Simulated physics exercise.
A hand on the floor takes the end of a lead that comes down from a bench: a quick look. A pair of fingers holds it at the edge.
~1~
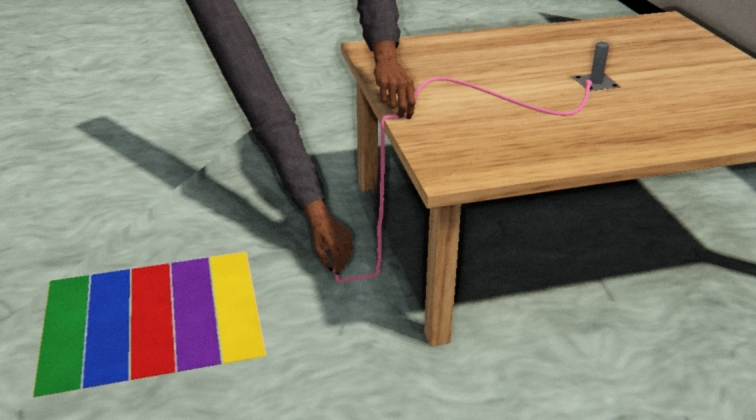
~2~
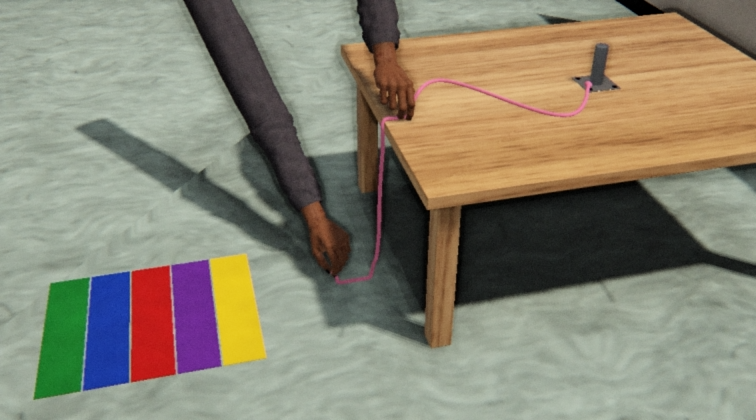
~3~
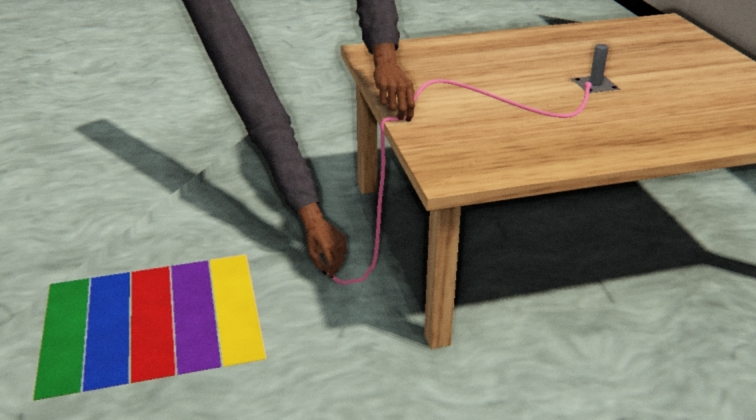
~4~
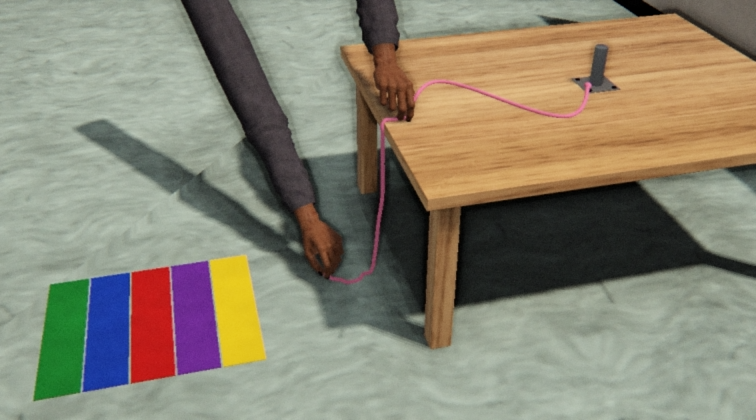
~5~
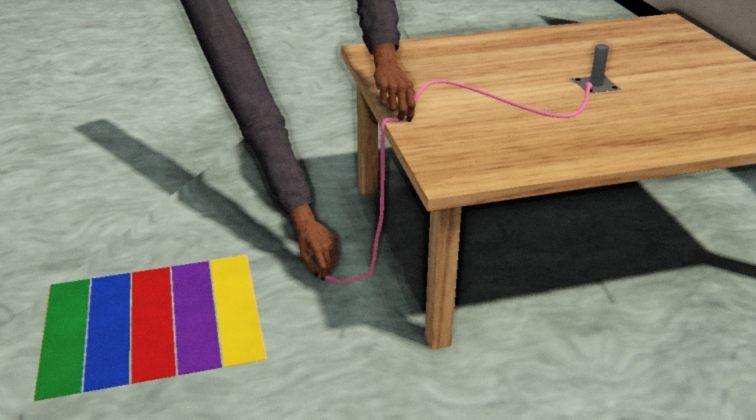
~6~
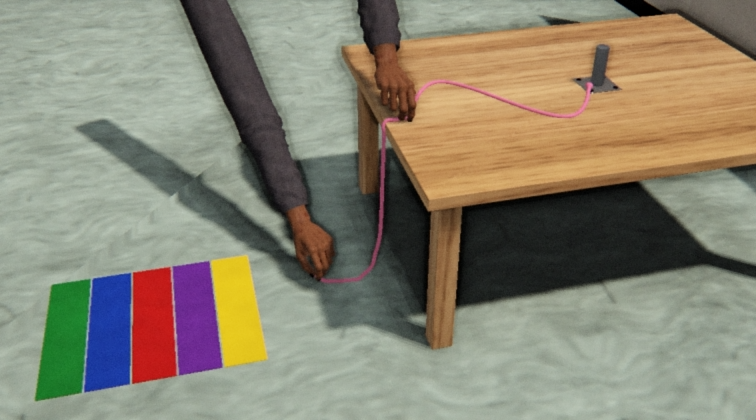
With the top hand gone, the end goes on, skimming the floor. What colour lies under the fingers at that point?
Green.
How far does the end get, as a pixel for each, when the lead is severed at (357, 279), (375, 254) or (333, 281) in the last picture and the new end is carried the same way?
Close to (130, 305) first, close to (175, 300) next, and close to (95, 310) last.
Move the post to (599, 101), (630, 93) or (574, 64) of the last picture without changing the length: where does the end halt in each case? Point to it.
First try about (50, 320), second about (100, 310), third about (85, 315).
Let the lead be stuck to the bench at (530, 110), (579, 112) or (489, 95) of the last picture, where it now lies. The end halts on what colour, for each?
You'd see blue first, blue next, and red last.
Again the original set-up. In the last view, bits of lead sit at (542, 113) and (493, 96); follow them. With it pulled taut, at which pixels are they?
At (494, 100) for the first, at (441, 108) for the second.
A little later, end near (150, 303); over red.
Next, end near (99, 311); over blue.
When it is tight, end near (69, 315); over green. It gets as far as the green strip.
